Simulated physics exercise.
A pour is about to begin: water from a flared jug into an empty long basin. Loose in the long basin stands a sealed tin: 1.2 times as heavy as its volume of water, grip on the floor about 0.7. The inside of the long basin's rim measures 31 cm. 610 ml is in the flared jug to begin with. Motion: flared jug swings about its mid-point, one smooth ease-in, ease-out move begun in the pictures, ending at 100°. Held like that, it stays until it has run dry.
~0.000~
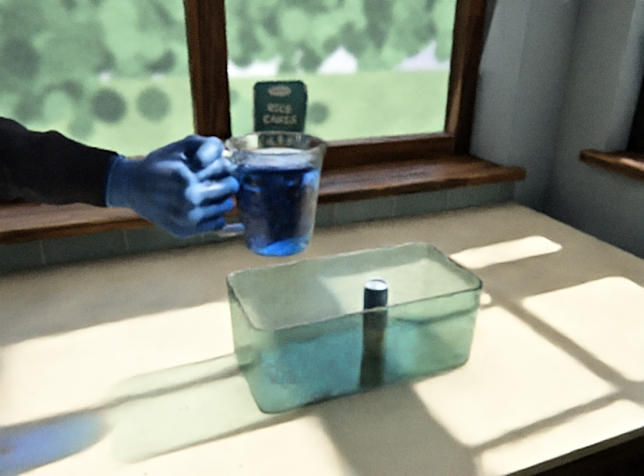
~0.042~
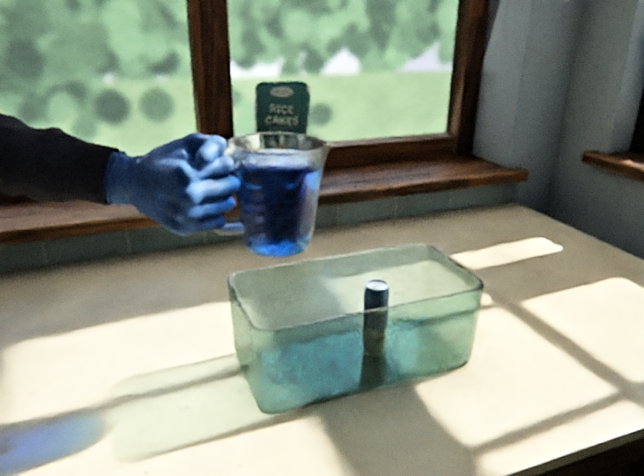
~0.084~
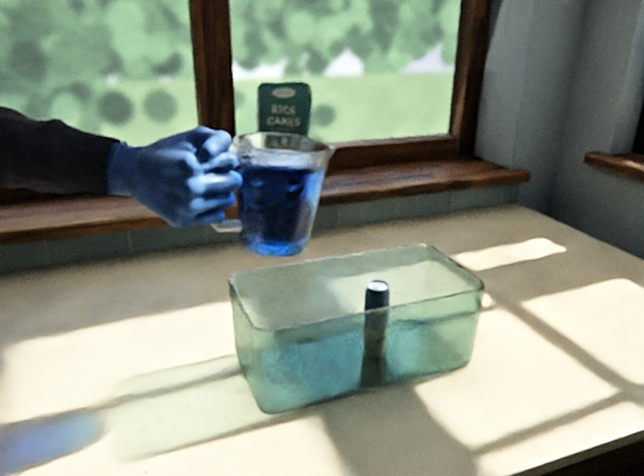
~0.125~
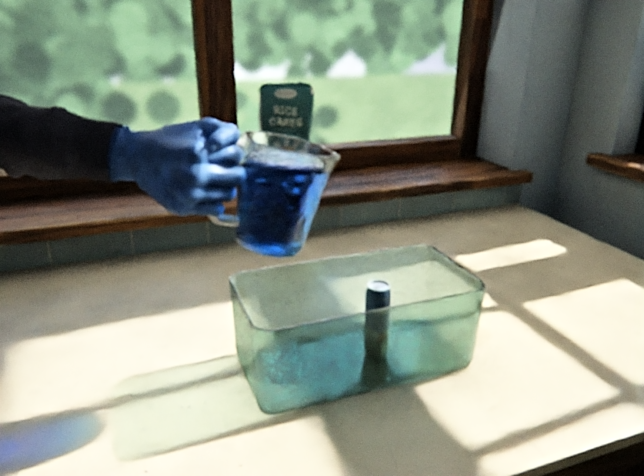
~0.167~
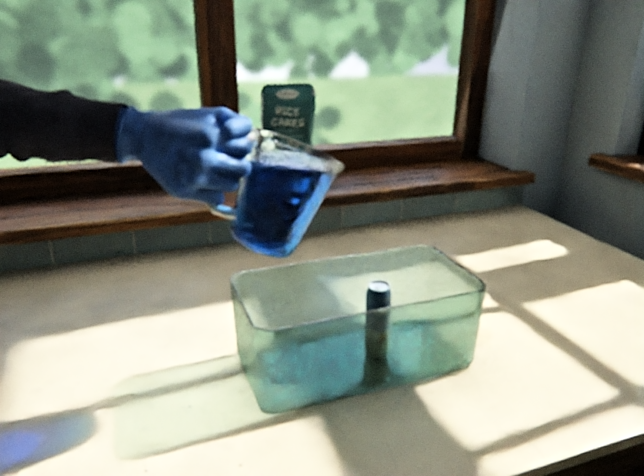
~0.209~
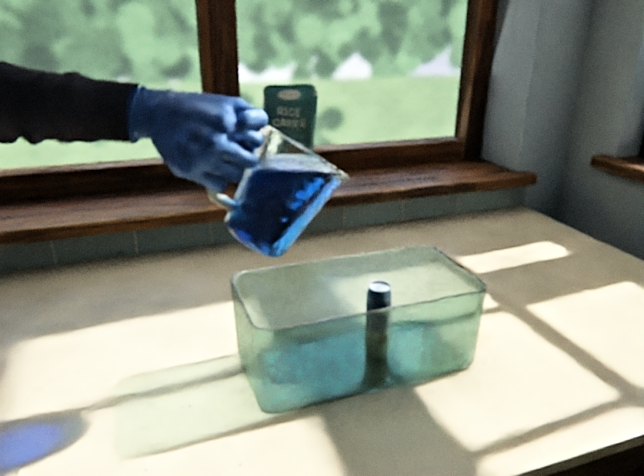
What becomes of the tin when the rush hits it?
The tin is knocked down.
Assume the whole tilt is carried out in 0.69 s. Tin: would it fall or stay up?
Then the tin tumbles.
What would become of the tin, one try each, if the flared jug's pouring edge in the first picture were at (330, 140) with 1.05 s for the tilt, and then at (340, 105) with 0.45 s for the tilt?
First it tips over; then it stays on its base.
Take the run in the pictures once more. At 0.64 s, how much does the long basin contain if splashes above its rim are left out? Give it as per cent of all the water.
I'd put it at roughly 68 per cent.
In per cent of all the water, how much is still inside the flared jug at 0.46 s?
Some 54 per cent.
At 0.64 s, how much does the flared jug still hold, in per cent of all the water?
About 16 percent.
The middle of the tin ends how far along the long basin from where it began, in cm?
Some 6.0 cm.
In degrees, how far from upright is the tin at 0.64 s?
The tilt is near 5°.
Then, 0.46 s in, the tilt is 95° and 54 per cent is still to pour; the tin stands where it began.
Then, 0.64 s in, the tilt is 100° and 16 per cent is still to pour; the tin leans 6°.
Then, 0.82 s in, the tilt is 100° and 3 per cent is still to pour; the tin lies on its side.
Then, 1.03 s in, the tilt is 100° and 0 per cent is still to pour; the tin lies on its side.
Finally, the tin lies on its side.
